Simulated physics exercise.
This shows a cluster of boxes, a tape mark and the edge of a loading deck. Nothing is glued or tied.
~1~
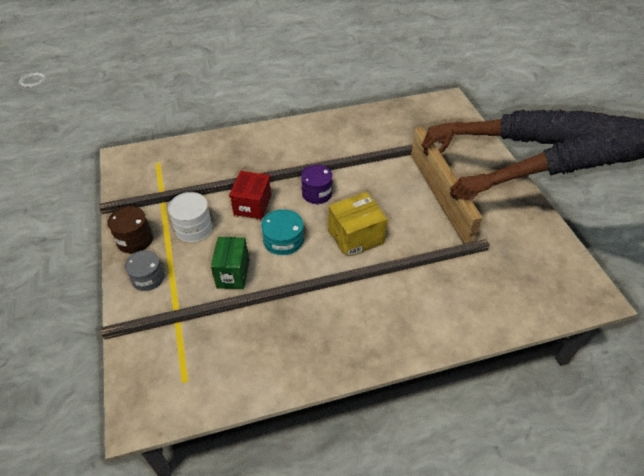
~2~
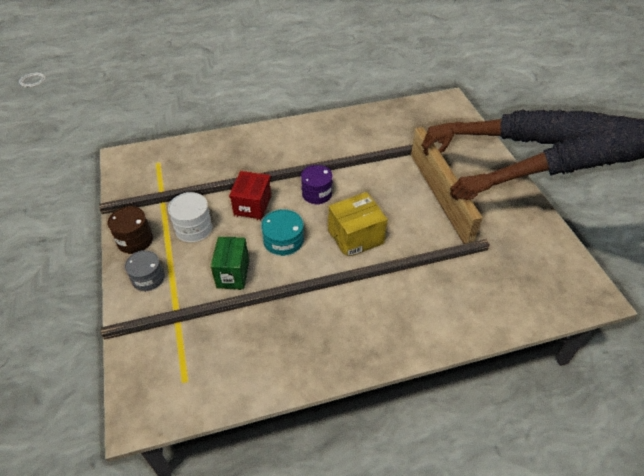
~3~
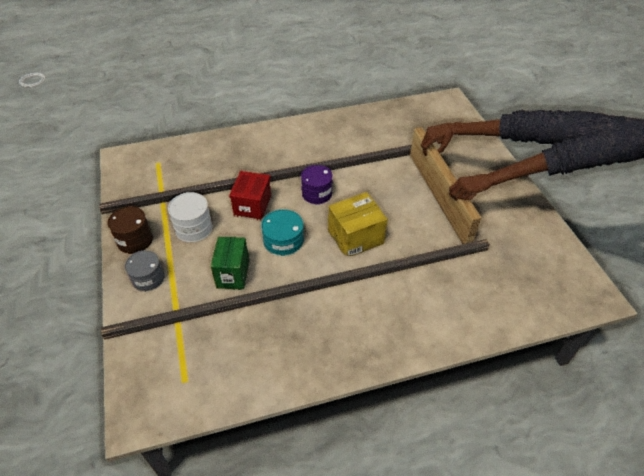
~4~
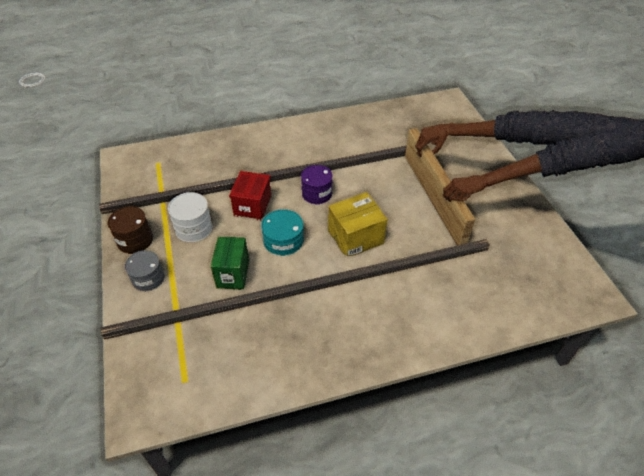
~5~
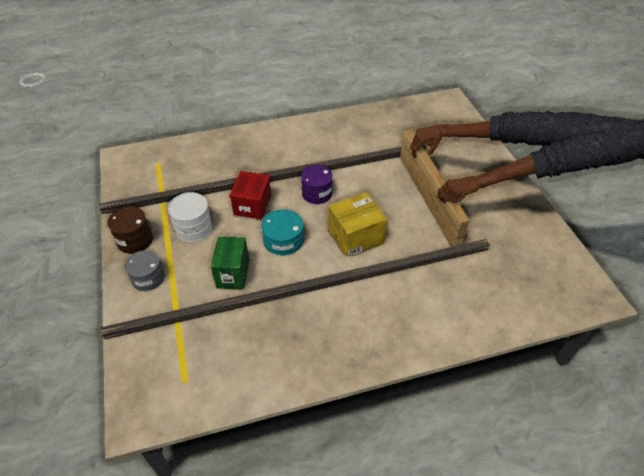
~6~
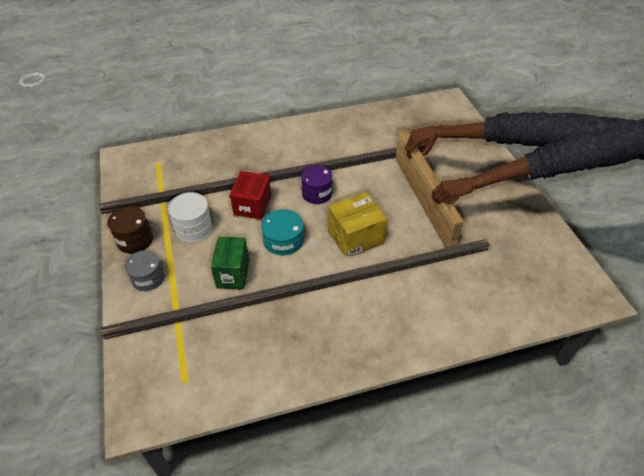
A wooden plank, held by two hands, slid slightly left between two dark rails on a tabletop, while the colourful boxes and canisters near the yellow tape stayed still, untouched by it.
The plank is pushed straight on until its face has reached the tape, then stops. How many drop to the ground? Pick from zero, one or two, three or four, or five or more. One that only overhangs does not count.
The number that fall off is three or four.
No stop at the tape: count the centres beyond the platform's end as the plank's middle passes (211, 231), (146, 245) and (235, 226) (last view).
It would be 1, 6 and 0.
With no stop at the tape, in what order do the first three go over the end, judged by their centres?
Earliest first: The brown canister, then the grey canister, then the white canister.
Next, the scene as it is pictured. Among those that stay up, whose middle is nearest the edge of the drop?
The turquoise canister ends nearest.
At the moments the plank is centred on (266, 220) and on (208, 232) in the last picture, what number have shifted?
The counts are 6 and 8.
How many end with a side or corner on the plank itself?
The number is 2.
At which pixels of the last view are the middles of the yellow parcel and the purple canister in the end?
First (144, 268), then (146, 214).
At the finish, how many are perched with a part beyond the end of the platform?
That would be 3.
Soon after, none off yet; brown canister at rest near (131, 230); grey canister at rest near (145, 271); white canister at rest near (191, 217).
In the end, the number that fall off is three or four; gone, white canister, grey canister and brown canister.
